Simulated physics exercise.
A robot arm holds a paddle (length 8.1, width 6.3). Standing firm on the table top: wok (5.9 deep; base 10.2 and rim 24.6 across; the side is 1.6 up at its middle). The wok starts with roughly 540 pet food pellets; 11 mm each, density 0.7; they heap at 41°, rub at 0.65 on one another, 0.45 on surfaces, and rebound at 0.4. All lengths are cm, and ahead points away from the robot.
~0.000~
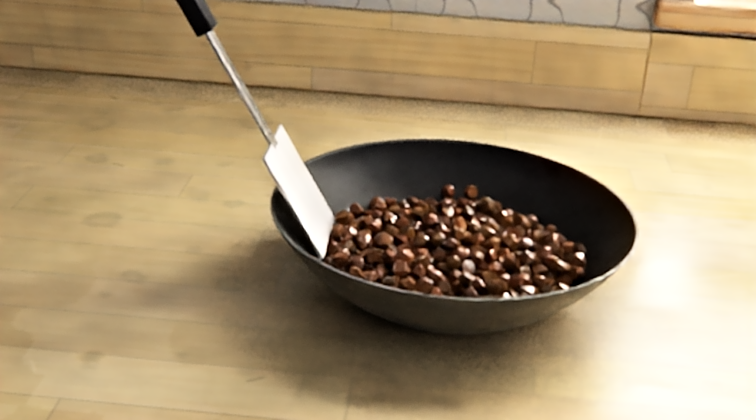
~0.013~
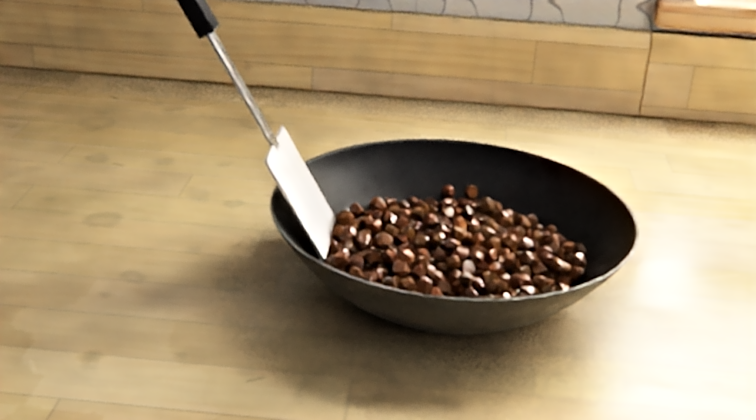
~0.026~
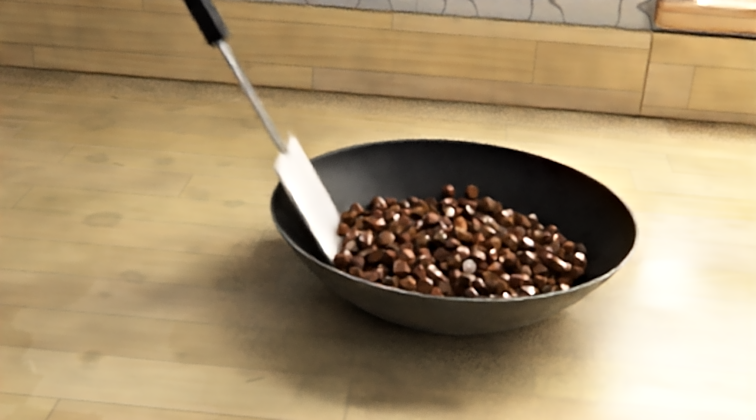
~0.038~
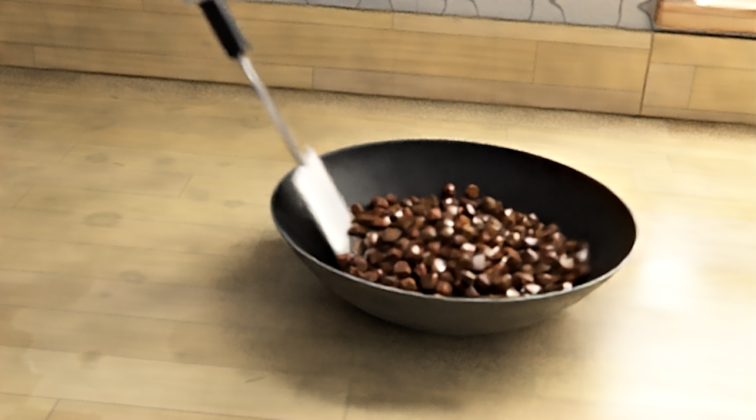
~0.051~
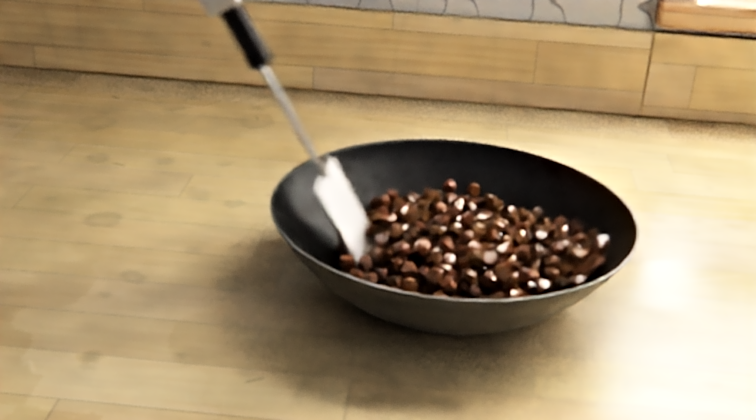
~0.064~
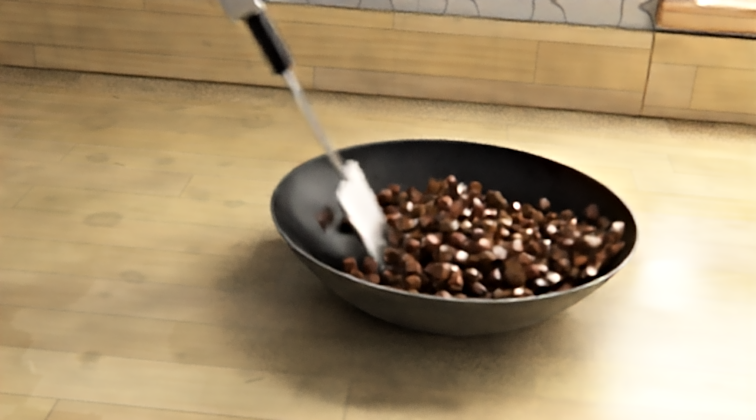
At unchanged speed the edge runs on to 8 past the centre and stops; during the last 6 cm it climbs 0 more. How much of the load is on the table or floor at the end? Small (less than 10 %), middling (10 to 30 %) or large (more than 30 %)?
Share on the table or floor: Large (more than 30 %).
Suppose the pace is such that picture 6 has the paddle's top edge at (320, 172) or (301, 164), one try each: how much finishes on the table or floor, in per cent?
Some 30 and 20 per cent.
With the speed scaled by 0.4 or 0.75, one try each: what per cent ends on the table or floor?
About 20 and 35 per cent.
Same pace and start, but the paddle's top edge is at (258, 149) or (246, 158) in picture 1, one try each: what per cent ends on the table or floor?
Some 40 and 35 per cent.
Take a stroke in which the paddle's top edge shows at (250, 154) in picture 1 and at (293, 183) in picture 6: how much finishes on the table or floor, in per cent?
About 25 per cent.
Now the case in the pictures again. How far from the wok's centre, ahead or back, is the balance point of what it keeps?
About 3.0 cm ahead.
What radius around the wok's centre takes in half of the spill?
Roughly 26 cm.
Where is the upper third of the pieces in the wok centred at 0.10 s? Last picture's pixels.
Around (509, 236).
After 0.10 s, sloping 60°, highest piece 8 above the table; 543 in the wok, 2 on the blade or in flight.
After 0.13 s, sloping 60°, highest piece 11 above the table; 535 in the wok, 10 on the blade or in flight.
After 0.34 s, sloping 60°, highest piece 11 above the table; 330 in the wok, 63 on the table or floor, 152 on the blade or in flight.
After 1.39 s, sloping 60°, highest piece 7 above the table; 327 in the wok, 218 on the table or floor.
At rest, 327 in the wok, 218 on the table or floor. That is 40 % on the table or floor.
